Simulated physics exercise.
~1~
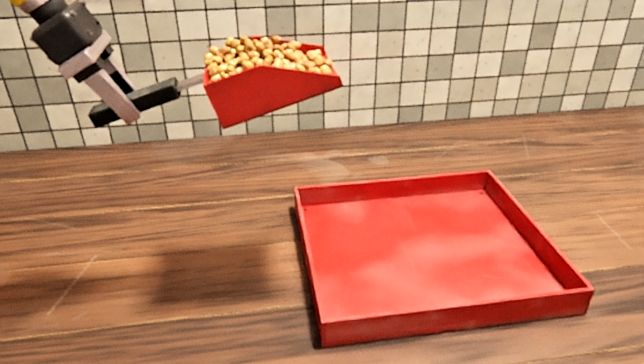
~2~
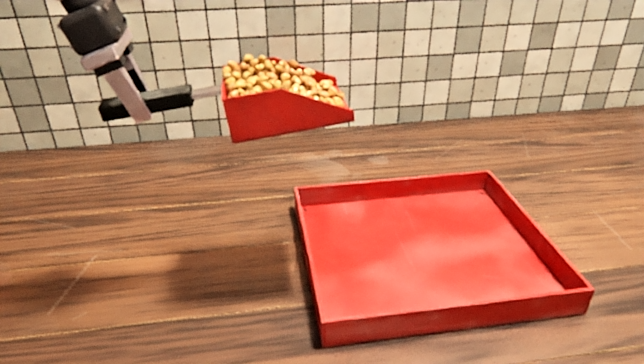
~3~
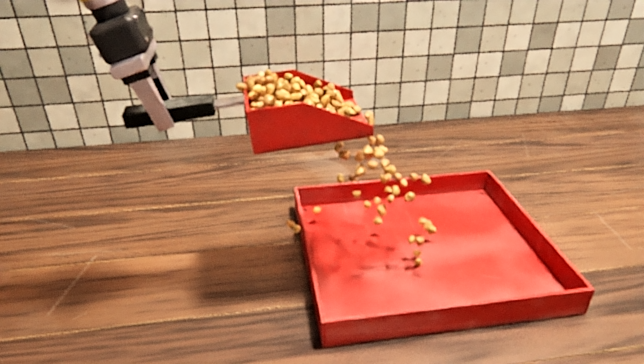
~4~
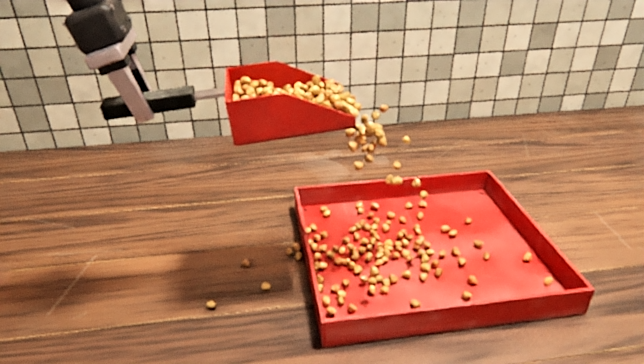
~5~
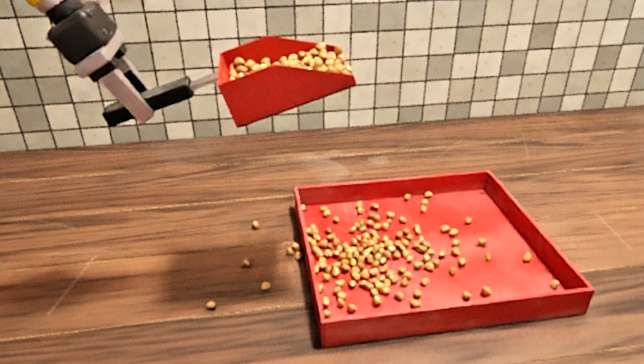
The clip opens with a robot arm holding a red scoop heaped with small yellowish dried beans, above and to the left of an empty red tray on a wooden table. The arm moves the scoop a little to the right and downward, and it levels out slightly. As it goes farther right, beans spill over the front lip and fall toward the tray. The scoop then draws back left while more beans drop and scatter across the tray. Finally it rises and tips backward, still holding many beans, with a scattered pile in the tray and a few stray beans on the table.
